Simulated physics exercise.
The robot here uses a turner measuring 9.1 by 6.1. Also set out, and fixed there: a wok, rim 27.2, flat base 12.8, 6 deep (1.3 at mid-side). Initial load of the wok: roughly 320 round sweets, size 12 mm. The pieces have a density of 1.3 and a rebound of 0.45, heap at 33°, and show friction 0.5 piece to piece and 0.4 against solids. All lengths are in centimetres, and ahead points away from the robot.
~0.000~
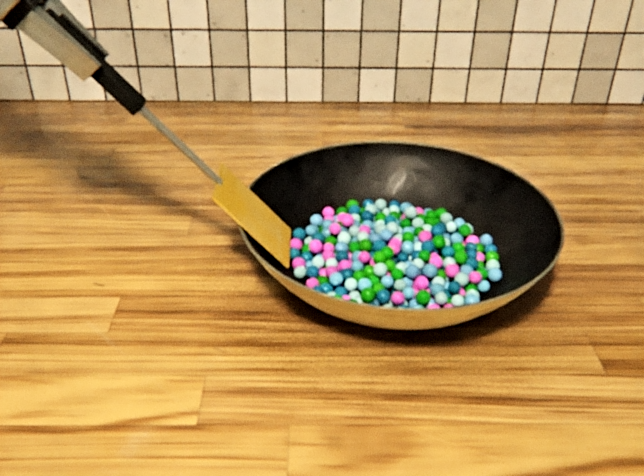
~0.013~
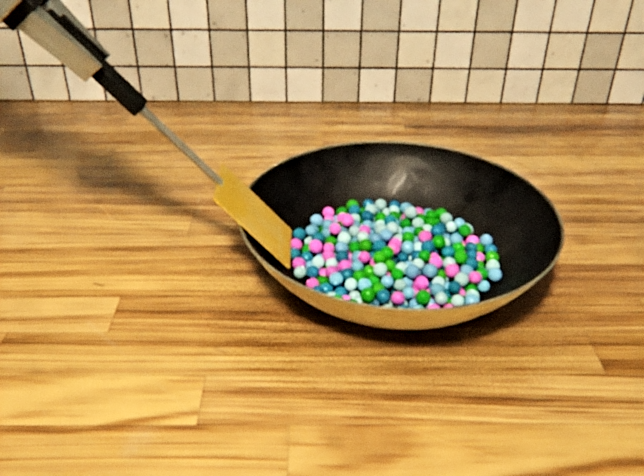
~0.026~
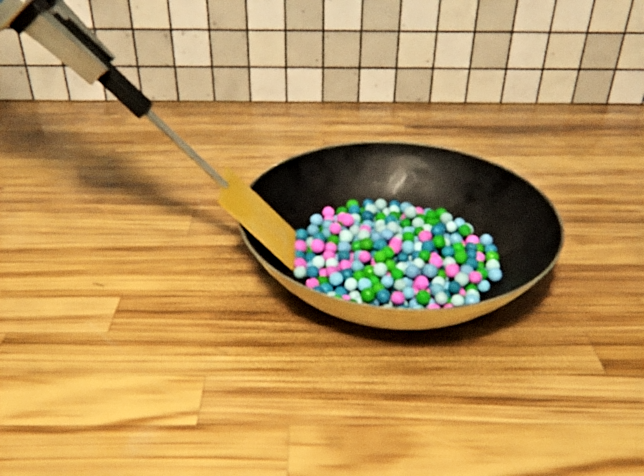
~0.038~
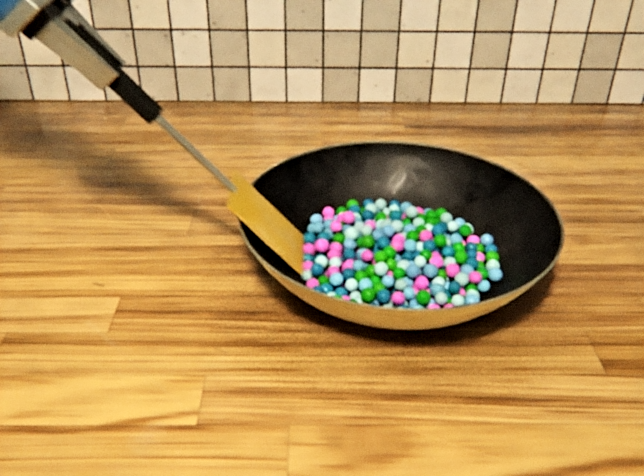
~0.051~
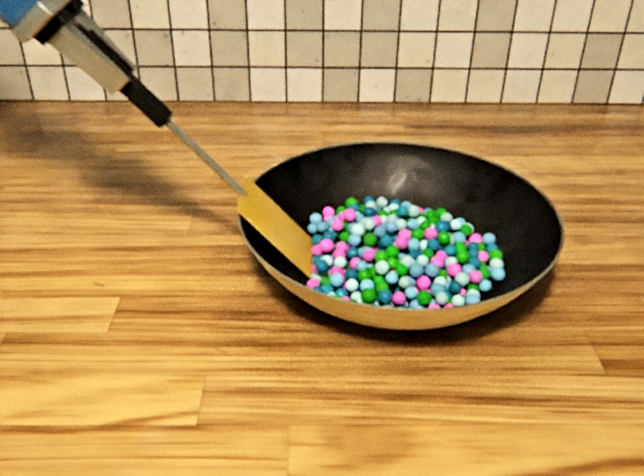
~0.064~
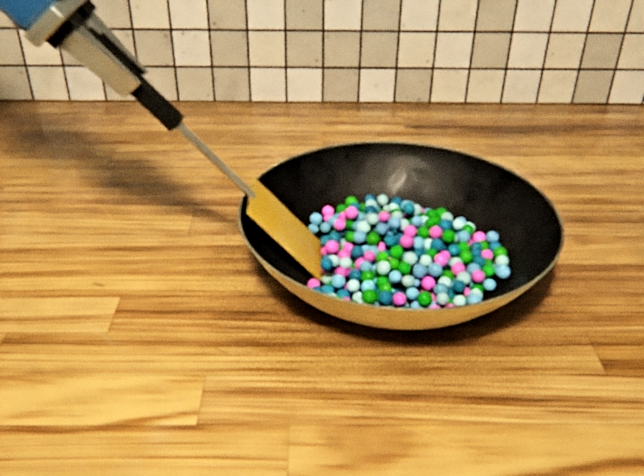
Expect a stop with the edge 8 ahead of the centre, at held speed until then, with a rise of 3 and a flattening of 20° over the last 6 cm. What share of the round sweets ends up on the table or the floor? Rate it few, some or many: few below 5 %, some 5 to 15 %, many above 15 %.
Few, below 5 %.
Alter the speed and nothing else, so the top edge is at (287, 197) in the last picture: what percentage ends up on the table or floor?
10 %.
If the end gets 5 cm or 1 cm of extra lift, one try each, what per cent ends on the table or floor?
Close to 5 and 0 percent respectively.
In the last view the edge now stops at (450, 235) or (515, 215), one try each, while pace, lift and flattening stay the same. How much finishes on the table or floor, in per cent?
First try about 0 percent, second about 10 percent.
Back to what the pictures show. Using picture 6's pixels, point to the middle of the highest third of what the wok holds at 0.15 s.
Roughly at (437, 242).
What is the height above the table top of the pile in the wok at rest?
Top of the heap: Roughly 6.0 cm above the table top.
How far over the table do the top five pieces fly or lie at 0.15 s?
4 cm.
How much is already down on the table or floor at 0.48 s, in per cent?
Roughly 0 percent.
By 0.15 s, sloping 49°, highest piece 4 above the table; 320 in the wok.
By 0.24 s, sloping 42°, highest piece 5 above the table; 320 in the wok.
By 0.48 s, sloping 29°, highest piece 6 above the table; 319 in the wok, 1 on the table or floor.
By 1.53 s, sloping 29°, highest piece 6 above the table; 319 in the wok, 1 on the table or floor.
Final count, 319 in the wok, 1 on the table or floor. That is 0 % on the table or floor.
